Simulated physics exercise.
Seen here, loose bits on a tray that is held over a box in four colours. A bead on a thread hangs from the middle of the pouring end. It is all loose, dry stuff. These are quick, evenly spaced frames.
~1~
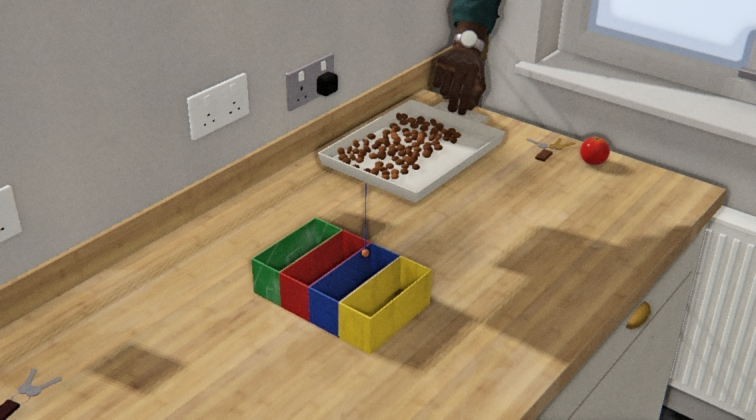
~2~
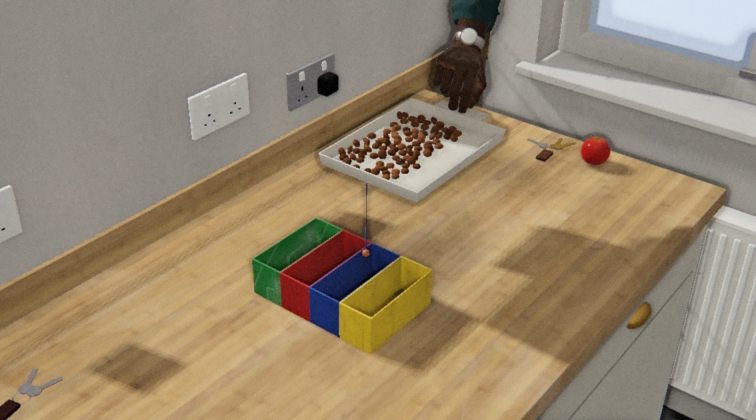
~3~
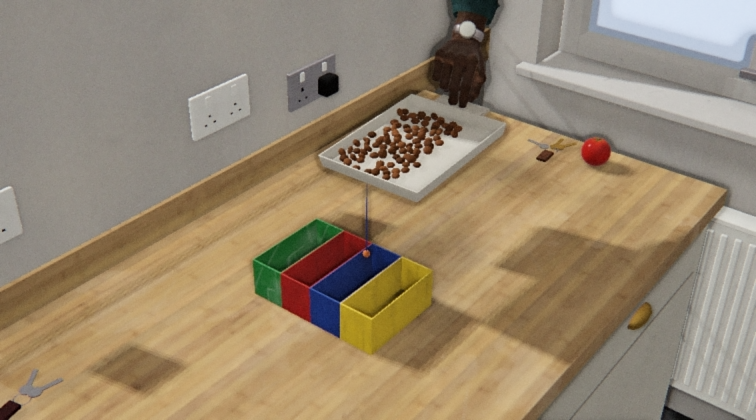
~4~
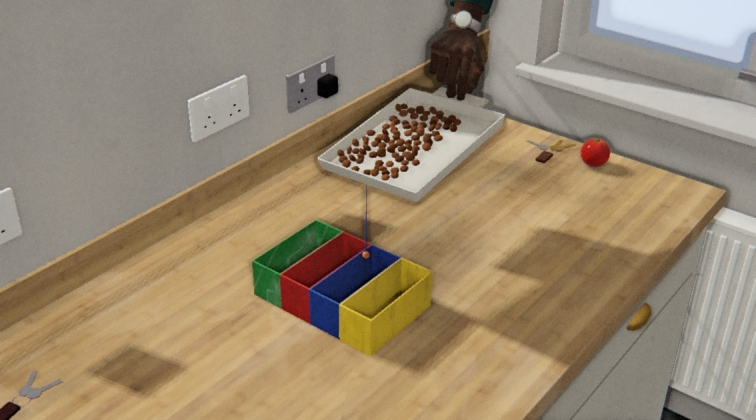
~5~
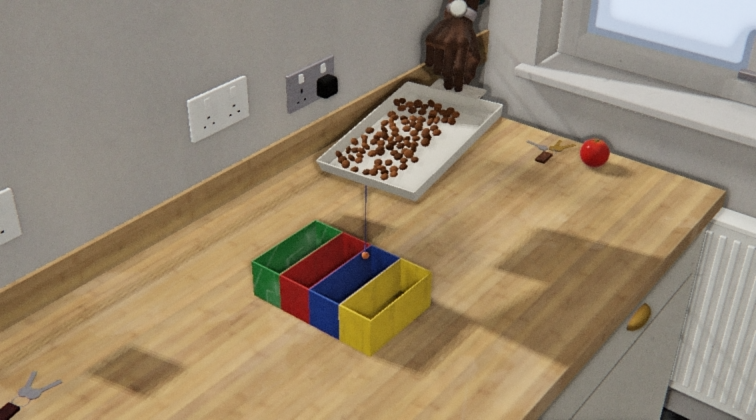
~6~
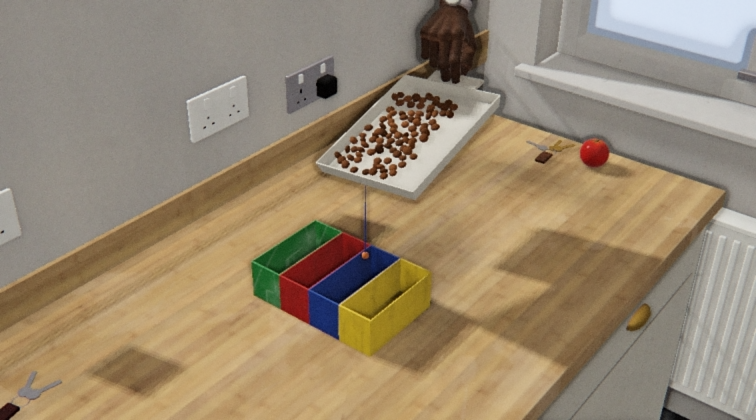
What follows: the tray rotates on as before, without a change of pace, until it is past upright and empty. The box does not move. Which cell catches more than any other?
The red cell gets the most.
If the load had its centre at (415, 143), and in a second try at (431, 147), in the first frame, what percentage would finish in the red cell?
About 50 and 50 per cent.
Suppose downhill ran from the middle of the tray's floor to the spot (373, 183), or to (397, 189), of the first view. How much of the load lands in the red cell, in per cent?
In turn 30 and 0 in a hundred.
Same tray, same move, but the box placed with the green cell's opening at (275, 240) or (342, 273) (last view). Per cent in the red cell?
In turn 50 and 0 in a hundred.
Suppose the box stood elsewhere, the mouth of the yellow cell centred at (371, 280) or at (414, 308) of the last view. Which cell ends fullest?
First red, then that green cell.
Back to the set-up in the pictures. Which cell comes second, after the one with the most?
It is green.
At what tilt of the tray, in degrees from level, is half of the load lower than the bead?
At about 95°.
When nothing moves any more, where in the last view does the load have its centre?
Near (311, 292).
Just after the last frame, tray tipped steeply; every one on the tray.
A moment on, tray tipped right over; roughly a quarter on the tray; roughly a quarter in the red cell; roughly a quarter in the green cell; about a tenth in the blue cell; roughly a quarter falling or outside the box.
Further on, tray tipped past a quarter turn; roughly half in the red cell; roughly a third in the green cell; about a tenth in the blue cell; about a tenth falling or outside the box.
When it is over, tray tipped past a quarter turn; roughly half in the red cell; roughly a third in the green cell; about a tenth in the blue cell; not one in the yellow cell; about a tenth outside the box.
